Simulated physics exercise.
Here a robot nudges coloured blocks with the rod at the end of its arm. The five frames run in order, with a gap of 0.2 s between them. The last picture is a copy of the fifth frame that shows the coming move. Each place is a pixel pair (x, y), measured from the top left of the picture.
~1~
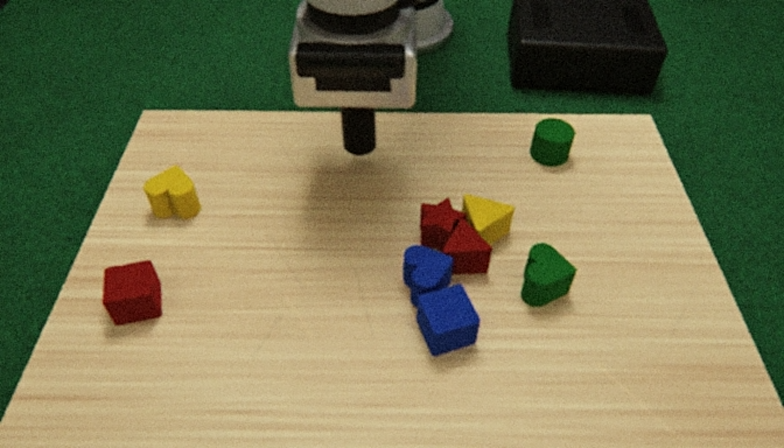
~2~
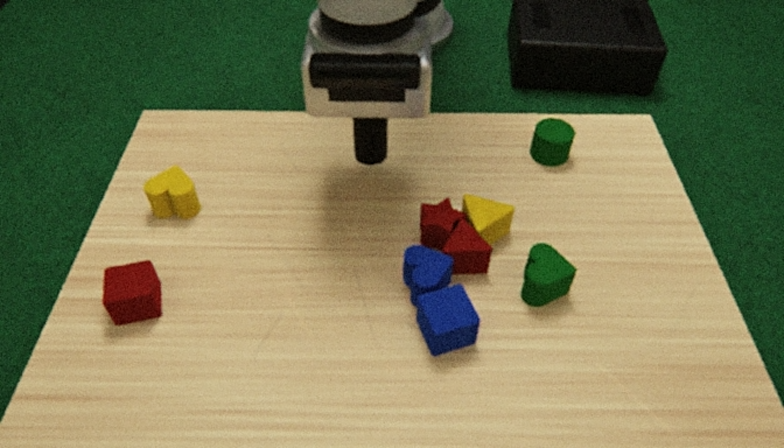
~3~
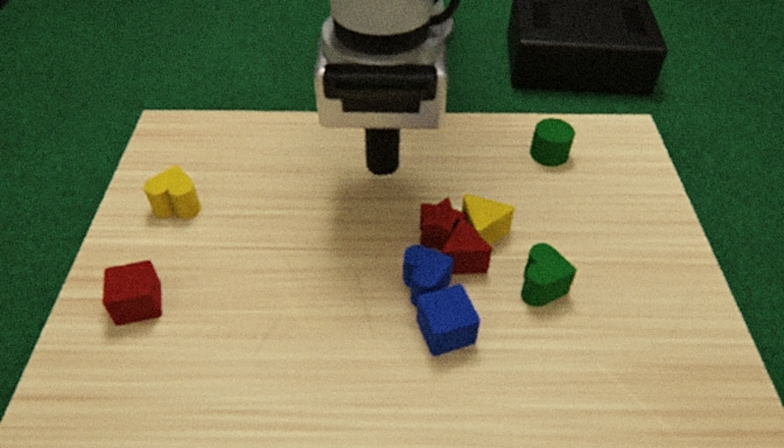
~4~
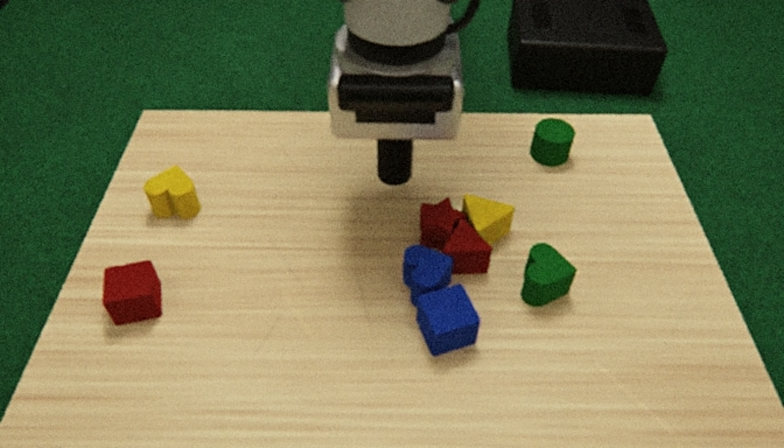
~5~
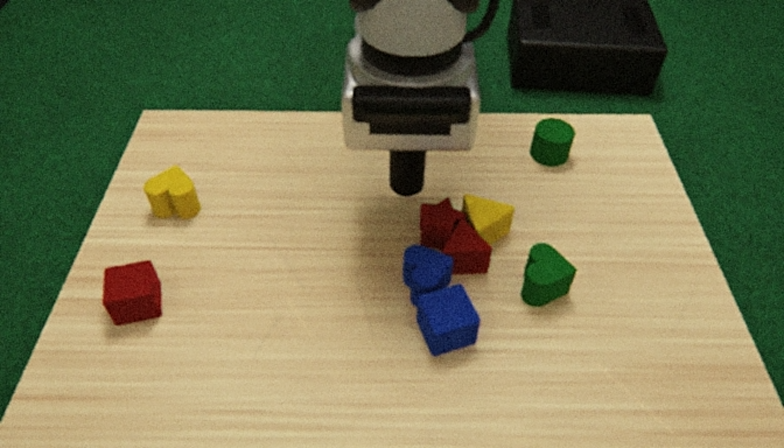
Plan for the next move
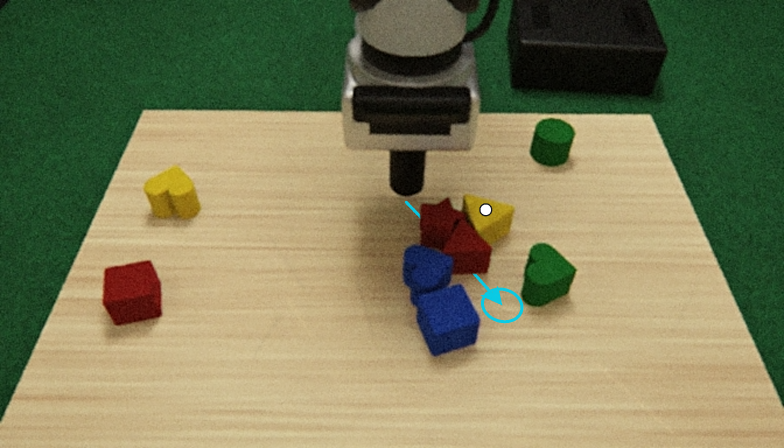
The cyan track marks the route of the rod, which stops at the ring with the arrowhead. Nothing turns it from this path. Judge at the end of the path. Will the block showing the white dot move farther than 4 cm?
No, that is not how it ends up.
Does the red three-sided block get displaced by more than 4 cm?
I believe so.
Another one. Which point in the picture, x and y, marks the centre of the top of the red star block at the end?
At (528, 312).
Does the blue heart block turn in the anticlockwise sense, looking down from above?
Short answer: No.
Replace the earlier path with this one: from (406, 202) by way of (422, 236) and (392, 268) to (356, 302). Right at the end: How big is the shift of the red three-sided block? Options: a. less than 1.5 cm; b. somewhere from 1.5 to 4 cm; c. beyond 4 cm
b: Somewhere from 1.5 to 4 cm.
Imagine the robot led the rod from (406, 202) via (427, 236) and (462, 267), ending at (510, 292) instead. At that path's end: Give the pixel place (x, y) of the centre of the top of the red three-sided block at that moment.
Most likely (572, 322).
Path on the board, from (406, 202) directly to (502, 305); the dot is on the yellow three-sided block.
The first path, step by step. One third of the way, rod at (438, 215); red star block at (455, 233); red three-sided block at (484, 254).
Two thirds of the way, rod at (471, 250); blue heart block at (430, 268), turned 20° clockwise; red star block at (491, 270); red three-sided block at (522, 294).
At the end, rod at (506, 288); blue heart block at (430, 268), turned 20° clockwise; red star block at (528, 312); red three-sided block at (563, 338); yellow three-sided block in place.
